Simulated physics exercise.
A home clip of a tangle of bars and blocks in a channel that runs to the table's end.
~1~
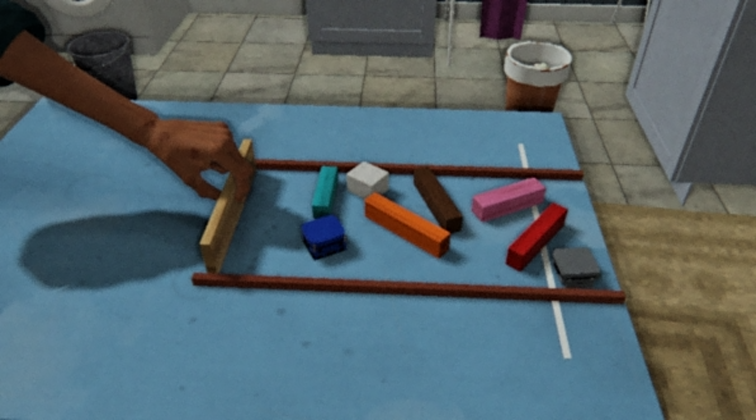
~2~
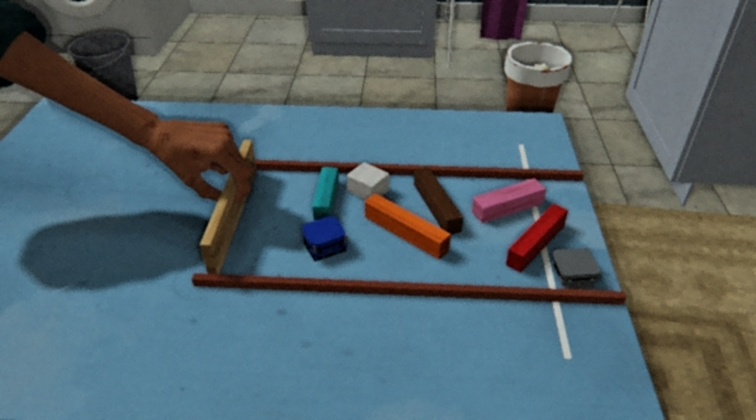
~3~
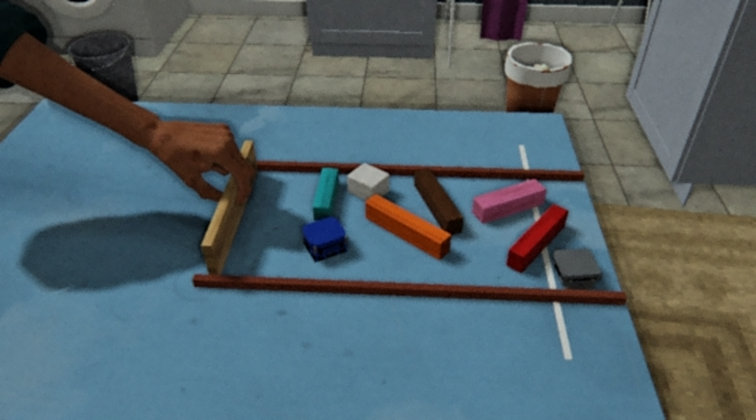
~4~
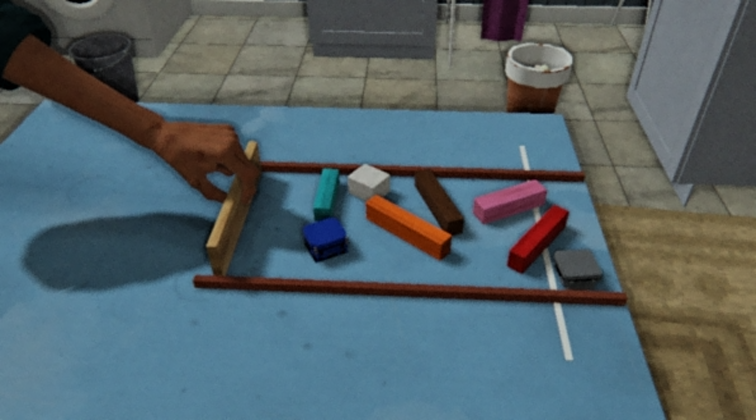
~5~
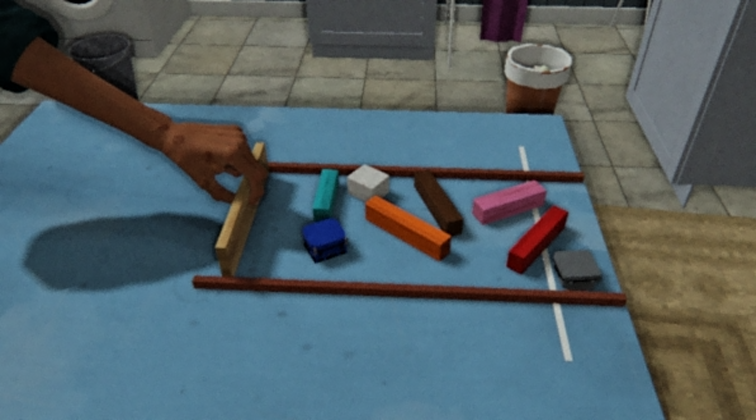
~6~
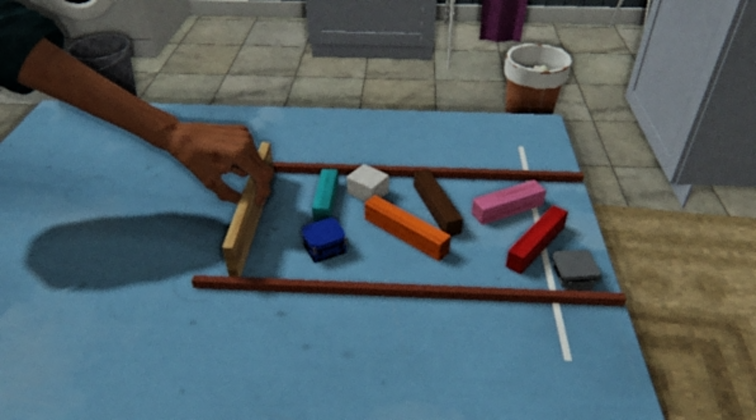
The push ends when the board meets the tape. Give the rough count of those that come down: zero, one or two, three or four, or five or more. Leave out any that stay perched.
In the end the number that fall off is three or four.
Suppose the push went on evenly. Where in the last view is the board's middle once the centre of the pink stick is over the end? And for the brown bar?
About (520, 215), and (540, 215) for the other.
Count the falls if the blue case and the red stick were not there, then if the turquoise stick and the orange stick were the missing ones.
The counts: 1 and 1.
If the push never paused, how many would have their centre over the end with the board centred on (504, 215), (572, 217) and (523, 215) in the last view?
Past the end: 0, 6 and 3.
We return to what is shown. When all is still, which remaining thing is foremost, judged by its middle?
The brown bar.
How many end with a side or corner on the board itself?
2 of them.
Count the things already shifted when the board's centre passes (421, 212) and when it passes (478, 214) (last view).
6 and 8.
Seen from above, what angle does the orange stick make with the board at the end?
About 5°.
A little later, none off yet; grey case at rest near (575, 271); red stick at rest near (538, 238); pink stick at rest near (509, 202).
Next, none off yet; grey case at rest near (575, 271); red stick at rest near (538, 238); pink stick shifted a little near (522, 202).
Later still, none off yet; grey case shifted about its own width near (602, 278); red stick shifted a little near (583, 241); pink stick shifted about its own width near (582, 198).
When it is over, the number that fall off is three or four; down, pink stick, red stick and grey case.
